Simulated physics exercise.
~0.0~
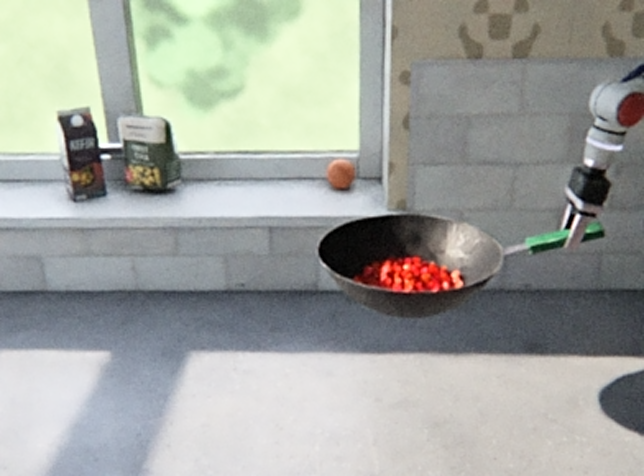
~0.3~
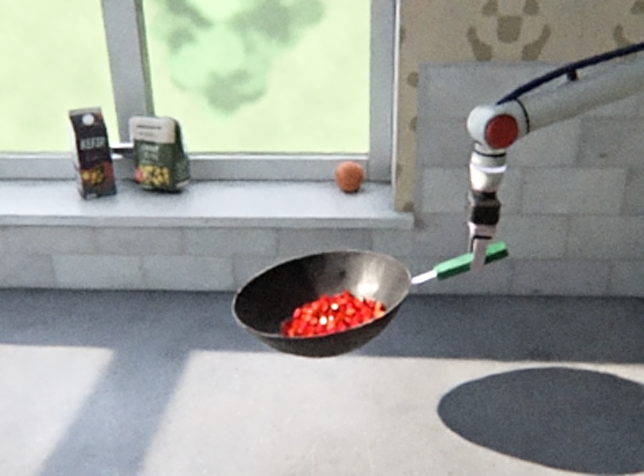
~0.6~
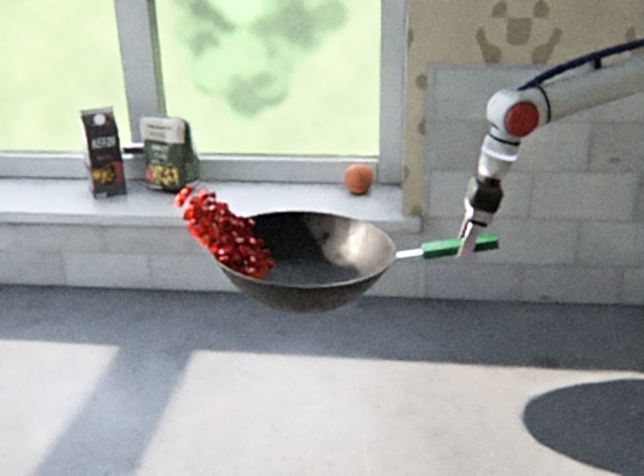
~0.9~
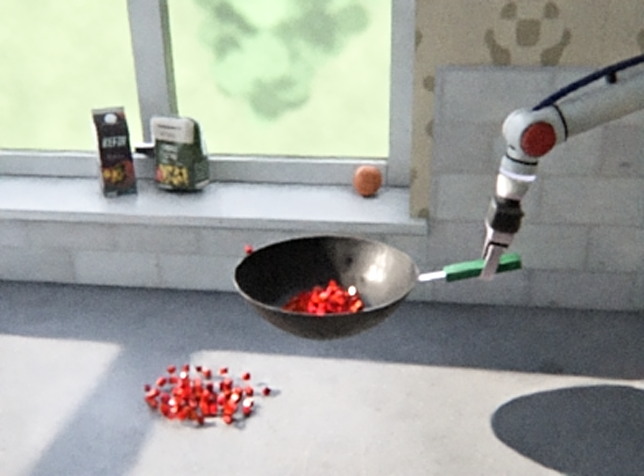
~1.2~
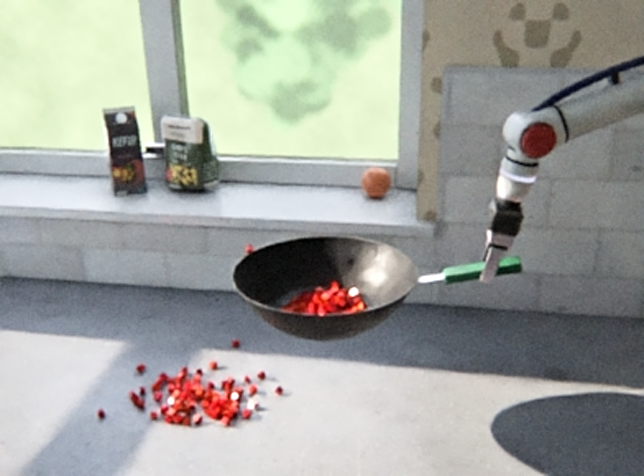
A white robot arm with red joint caps reaches in from the right, gripping the green handle of a dark wok above a sunlit grey counter, seen from in front. The wok holds a heap of small red dice, while a dark carton, a green package and a round orange item stand on the windowsill behind. The arm swings the wok left and down, leaning it, then lifts it and tosses the dice up over its left rim. Many fall onto the counter and scatter in a loose pile, while the rest stay in the wok, now held still and upright.
